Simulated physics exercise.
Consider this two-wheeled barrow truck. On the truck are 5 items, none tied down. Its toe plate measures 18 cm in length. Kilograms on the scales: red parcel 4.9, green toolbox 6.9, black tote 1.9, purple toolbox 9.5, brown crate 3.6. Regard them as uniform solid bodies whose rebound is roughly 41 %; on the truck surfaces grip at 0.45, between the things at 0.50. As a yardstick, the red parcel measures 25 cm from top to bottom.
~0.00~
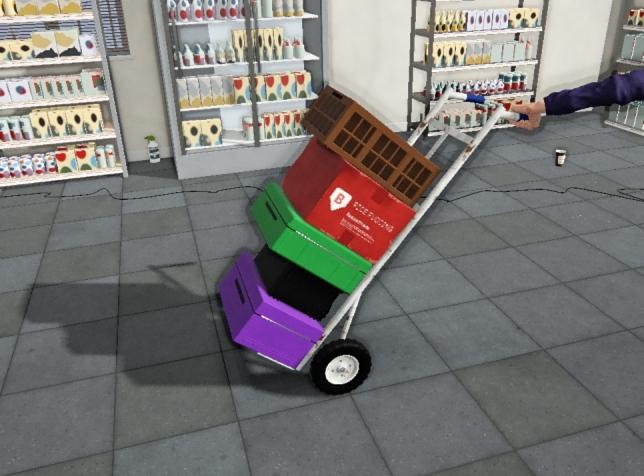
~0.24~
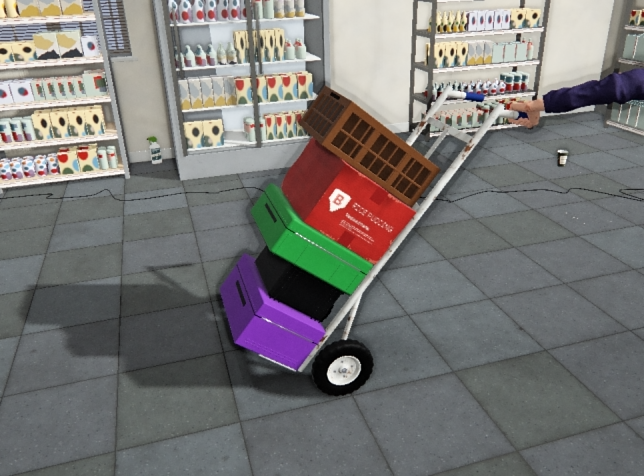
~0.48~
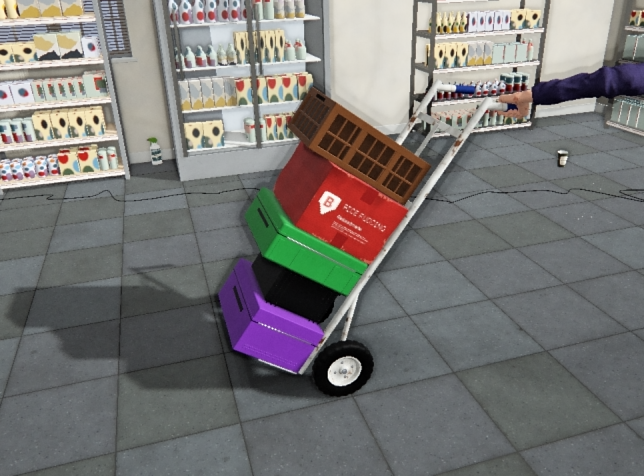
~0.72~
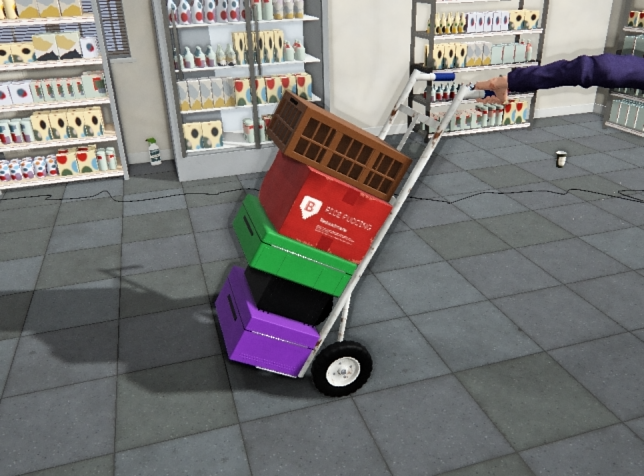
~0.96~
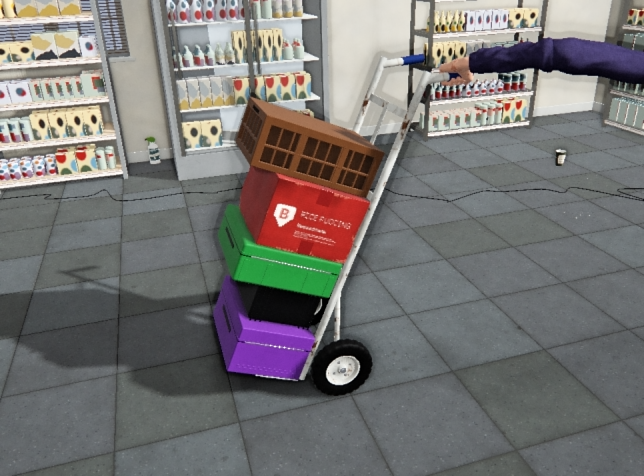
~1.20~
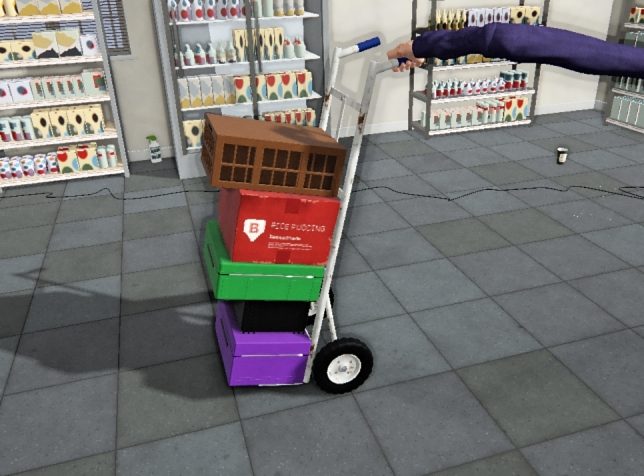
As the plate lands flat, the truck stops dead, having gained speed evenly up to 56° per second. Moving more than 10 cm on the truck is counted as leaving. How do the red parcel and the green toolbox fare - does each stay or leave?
The red parcel strays from its start; the green toolbox strays from its start.
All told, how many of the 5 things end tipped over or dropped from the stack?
I get 4.
After 1.70 s, truck upright; red parcel 13° off its base near (208, 235); green toolbox 13° off its base near (221, 281); brown crate 13° off its base.
After 2.10 s, truck upright; red parcel and brown crate now dropped from the stack; green toolbox 54° off its base near (178, 301); black tote 54° off its base.
After 2.30 s, truck upright; green toolbox now dropped from the stack; black tote on its side.
After 2.60 s, truck upright; black tote now dropped from the stack.
In the end (4.1 s), dropped from the stack, red parcel, green toolbox, black tote and brown crate; purple toolbox under 10 cm from the start. At the end, from the last picture's camera, green toolbox near (87, 365).
